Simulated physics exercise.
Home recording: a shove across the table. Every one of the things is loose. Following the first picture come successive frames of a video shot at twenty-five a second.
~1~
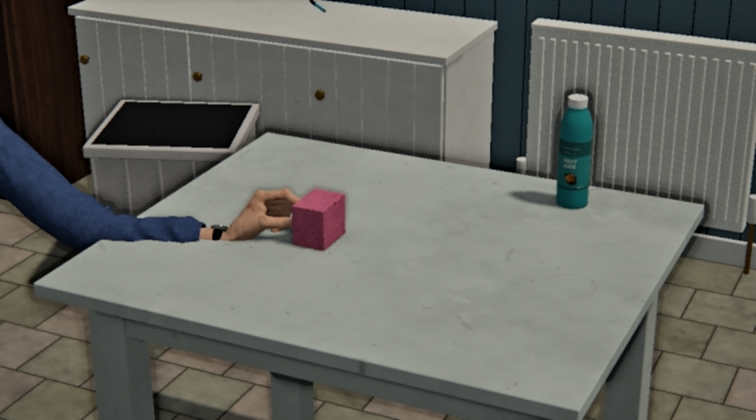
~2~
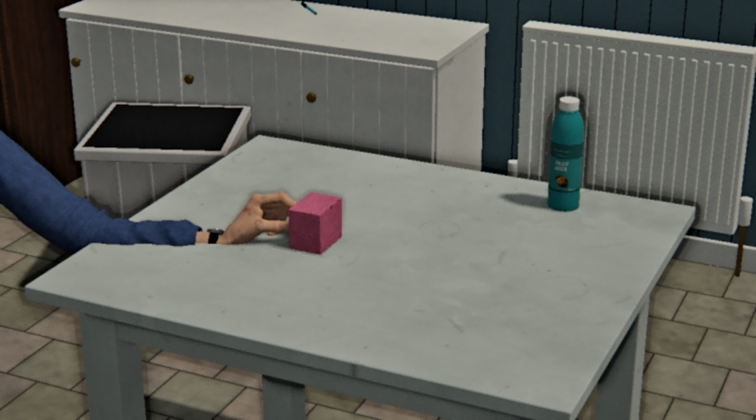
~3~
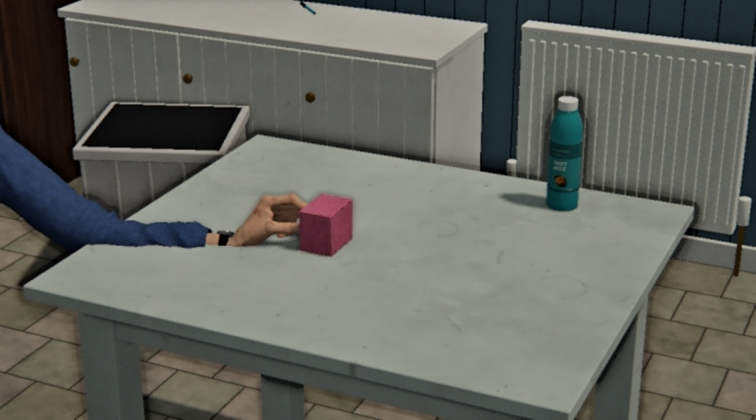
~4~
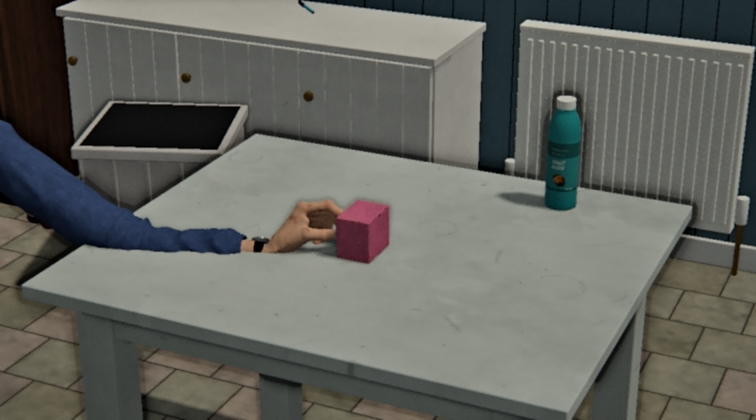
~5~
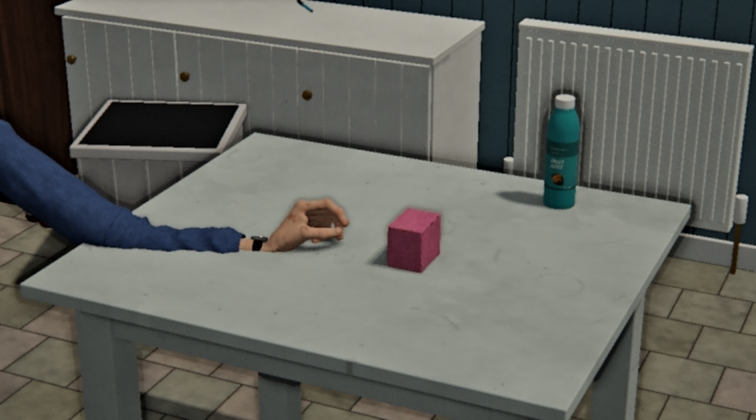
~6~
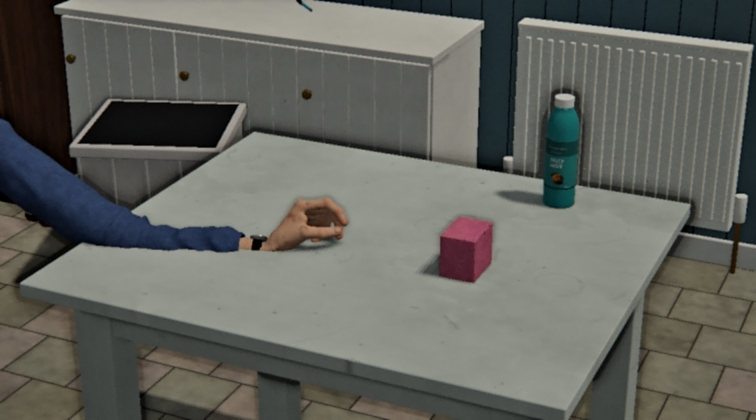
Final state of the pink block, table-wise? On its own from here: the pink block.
Off.
Then, 0.20 s after the last picture, pink block now off the table.
Then, 0.40 s after the last picture, things are still on the move.
Then, 0.60 s after the last picture, as before.
By the end, off the table, pink block.
